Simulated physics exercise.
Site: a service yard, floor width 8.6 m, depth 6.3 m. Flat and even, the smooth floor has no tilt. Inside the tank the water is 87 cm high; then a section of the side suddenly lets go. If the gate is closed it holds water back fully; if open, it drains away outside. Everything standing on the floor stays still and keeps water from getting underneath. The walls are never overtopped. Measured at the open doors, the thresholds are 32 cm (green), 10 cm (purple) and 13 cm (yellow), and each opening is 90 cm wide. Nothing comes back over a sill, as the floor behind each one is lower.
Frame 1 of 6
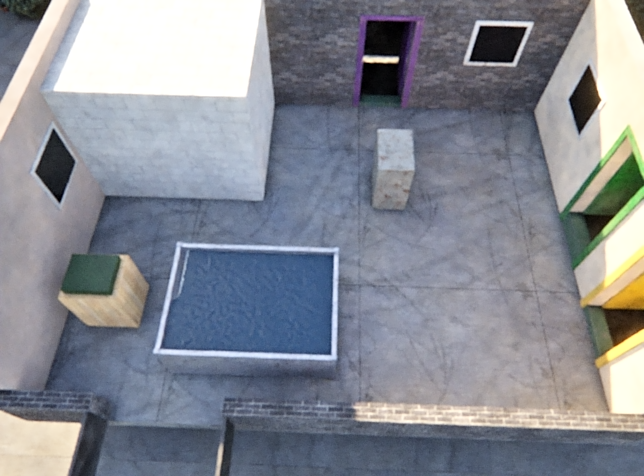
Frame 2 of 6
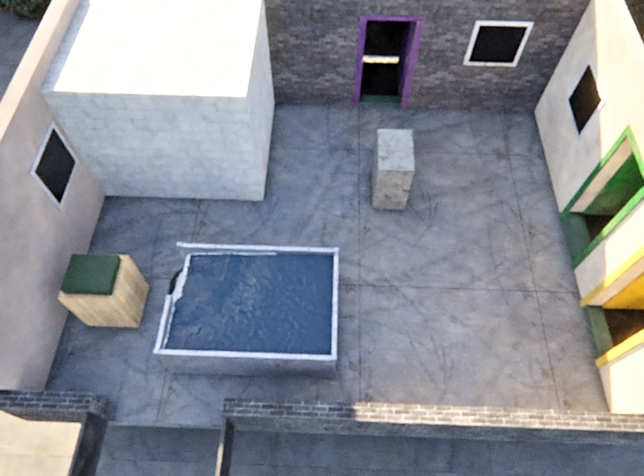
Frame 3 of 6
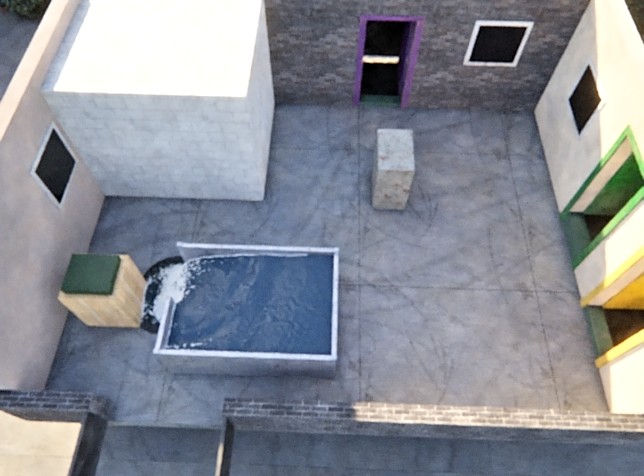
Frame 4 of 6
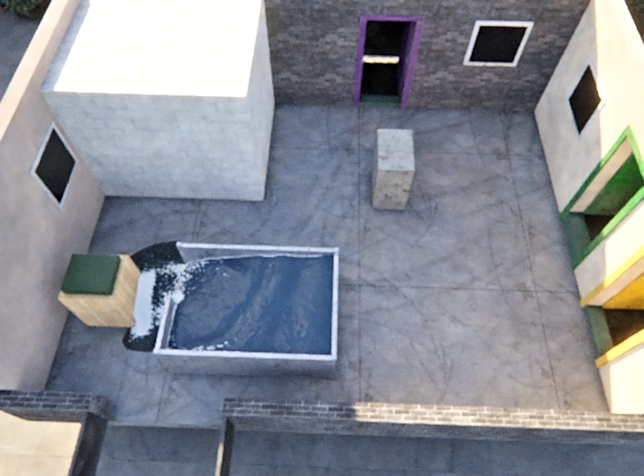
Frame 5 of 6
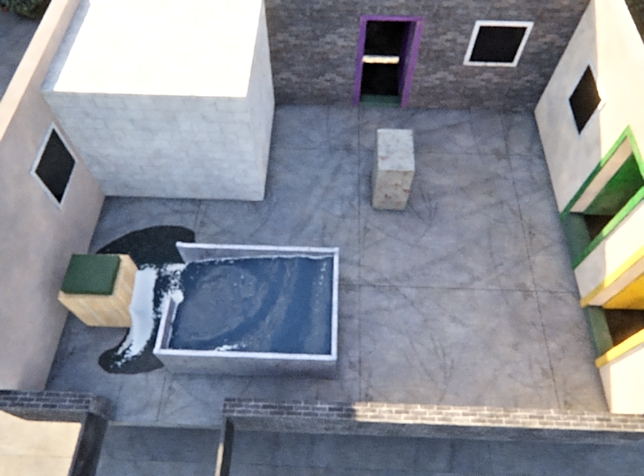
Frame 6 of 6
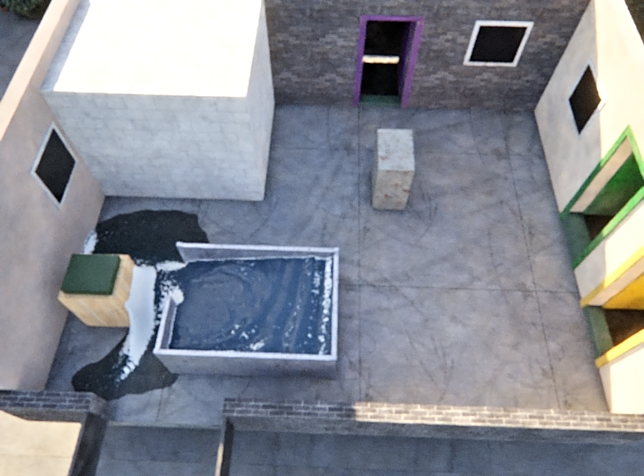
The clip opens on a walled yard with still water in a rectangular tank, a crate with a green top to its left. Water breaks out through the tank's left side, foaming as it reaches the crate, then spreads in dark patches toward the back and front along the left of the yard.
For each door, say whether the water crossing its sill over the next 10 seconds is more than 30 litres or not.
Green door - not more, purple door - not more, yellow door - not more.
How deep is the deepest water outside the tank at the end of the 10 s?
Some 16 cm deep.
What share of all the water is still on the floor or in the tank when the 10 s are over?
Some 70 per cent remains.
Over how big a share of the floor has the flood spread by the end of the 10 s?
Around 80 per cent.
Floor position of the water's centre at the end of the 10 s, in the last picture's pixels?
About (304, 282).
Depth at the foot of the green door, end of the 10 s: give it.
Average: ~ 7.5 cm.
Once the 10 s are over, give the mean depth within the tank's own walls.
The mean depth is some 15 cm.
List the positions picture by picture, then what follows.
In the first picture, still water, 87 cm deep, in the tank at (252, 300).
In the second picture, the front is at (183, 273), 0.5 m from the gap at (186, 288); 0.2 m2 of floor is under water; 87 cm left at the back of the tank.
In the third picture, the front is at (143, 325), 0.9 m from the gap at (186, 289); 0.7 m2 of floor is under water; 87 cm left at the back of the tank.
In the fourth picture, the front is at (121, 271), 1.3 m from the gap at (186, 289); 1.4 m2 of floor is under water; 87 cm left at the back of the tank.
In the fifth picture, water pours out at (186, 289) and has run 1.9 m, to (92, 264); deepest outside 72 cm, 86 cm at the tank's back.
In the sixth picture, water pours out at (186, 289) and has run 2.3 m, to (96, 228); deepest outside 88 cm, 78 cm at the tank's back.
A moment later water covers 15 % of the floor and is deepest (63 cm) near (150, 294); green door not reached, purple door not reached, yellow door not reached.
Soon after water covers 20 % of the floor and is deepest (50 cm) near (150, 294); green door not reached, purple door not reached, yellow door not reached.
Next water covers 35 % of the floor and is deepest (38 cm) near (150, 294); green door not reached, purple door not reached, yellow door not reached.
Later on water covers 55 % of the floor and is deepest (24 cm) near (150, 294); green door 10 cm at the sill, 0 L in, purple door not reached, yellow door 7 cm at the sill, 0 L in.
At the end water covers 80 % of the floor and is deepest (16 cm) near (41, 401); green door 7 cm at the sill, 0 L in, purple door 2 cm at the sill, 0 L in, yellow door 6 cm at the sill, 0 L in.
